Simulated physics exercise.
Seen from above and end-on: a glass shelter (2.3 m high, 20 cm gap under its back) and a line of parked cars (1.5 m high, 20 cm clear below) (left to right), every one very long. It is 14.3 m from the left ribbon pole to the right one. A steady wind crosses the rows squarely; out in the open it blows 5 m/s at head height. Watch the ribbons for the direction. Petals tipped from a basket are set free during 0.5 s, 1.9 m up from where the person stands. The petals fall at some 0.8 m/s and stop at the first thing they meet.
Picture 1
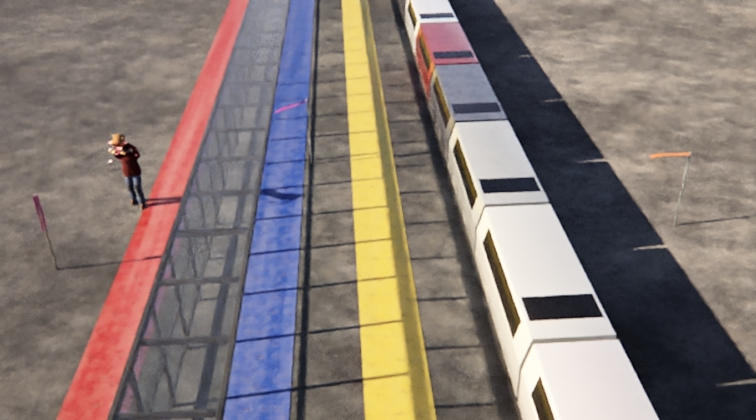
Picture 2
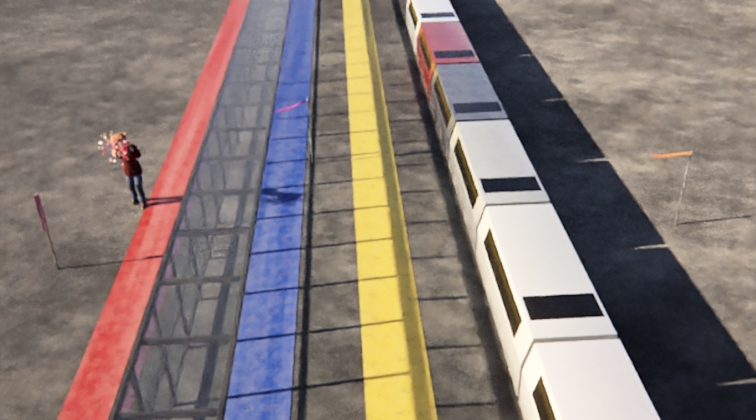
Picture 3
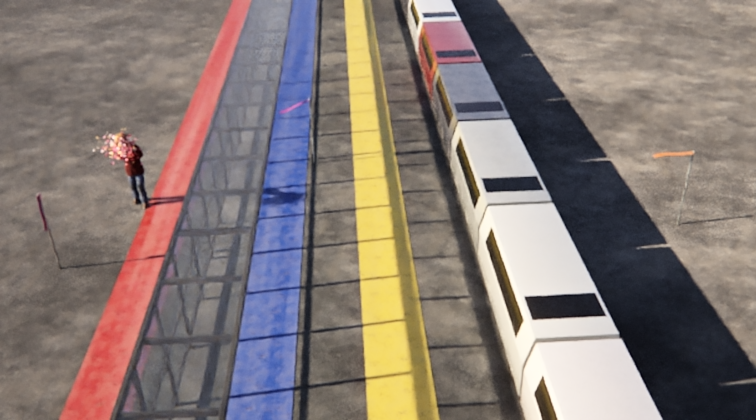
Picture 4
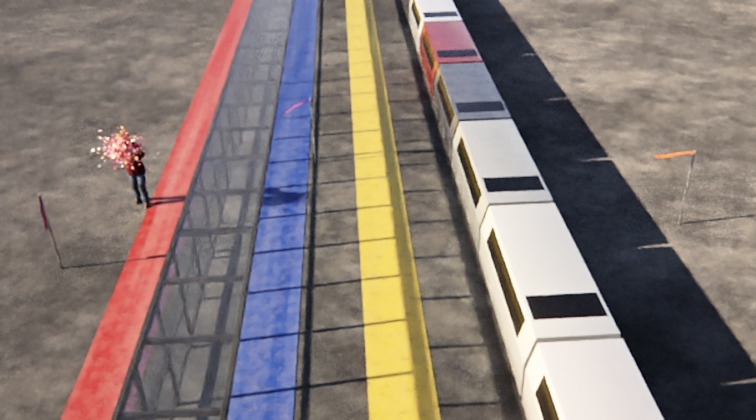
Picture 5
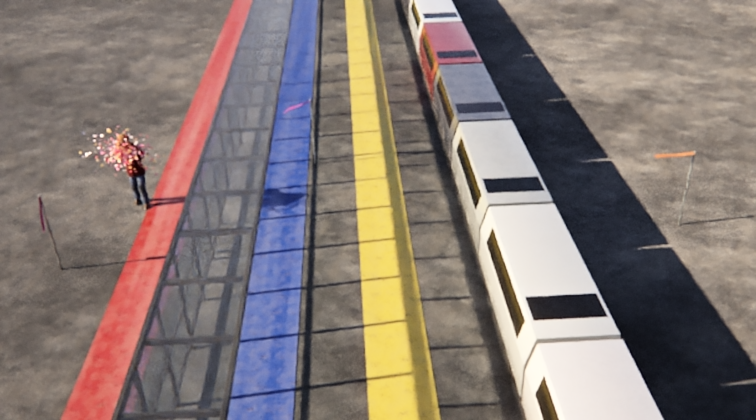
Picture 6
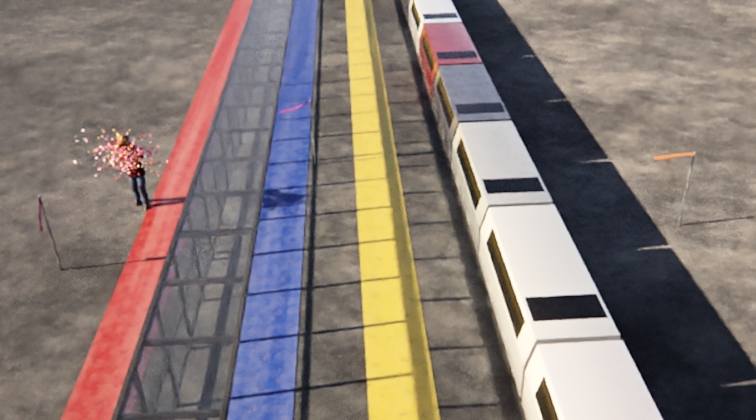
Pink and white petals burst out beside a person in red standing left of a glass shelter and spread into a wider cloud, while the ribbon on the far right streamed left and the parked cars stayed still.
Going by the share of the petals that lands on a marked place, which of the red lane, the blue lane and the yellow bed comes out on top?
The red one.
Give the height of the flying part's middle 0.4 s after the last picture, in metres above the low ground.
Roughly 1.6 m up.
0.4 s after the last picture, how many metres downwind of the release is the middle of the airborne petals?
About 0.0 m.
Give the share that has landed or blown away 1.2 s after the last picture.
About 1 %.
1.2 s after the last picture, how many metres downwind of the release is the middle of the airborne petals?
About 0.5 m.
Then, 0.4 s after the last picture, 0 % lies on the blue lane, 0 % on the yellow bed and 0 % on the red lane; 0 % has touched down or left; the middle of what still flies is 1.5 m above the low ground, near (135, 162).
Then, 1.2 s after the last picture, 0 % lies on the blue lane, 0 % on the yellow bed and 1 % on the red lane; 1 % has touched down or left; the middle of what still flies is 1.1 m above the low ground, near (152, 175).
Then, 2.7 s after the last picture, 0 % lies on the blue lane, 0 % on the yellow bed and 18 % on the red lane; 38 % has touched down or left; the middle of what still flies is 0.5 m above the low ground, near (149, 196).
Then, 7.2 s after the last picture, 0 % lies on the blue lane, 0 % on the yellow bed and 32 % on the red lane; 96 % has touched down or left.
Then, 44.2 s after the last picture, 0 % lies on the blue lane, 0 % on the yellow bed and 32 % on the red lane; 100 % has touched down or left.
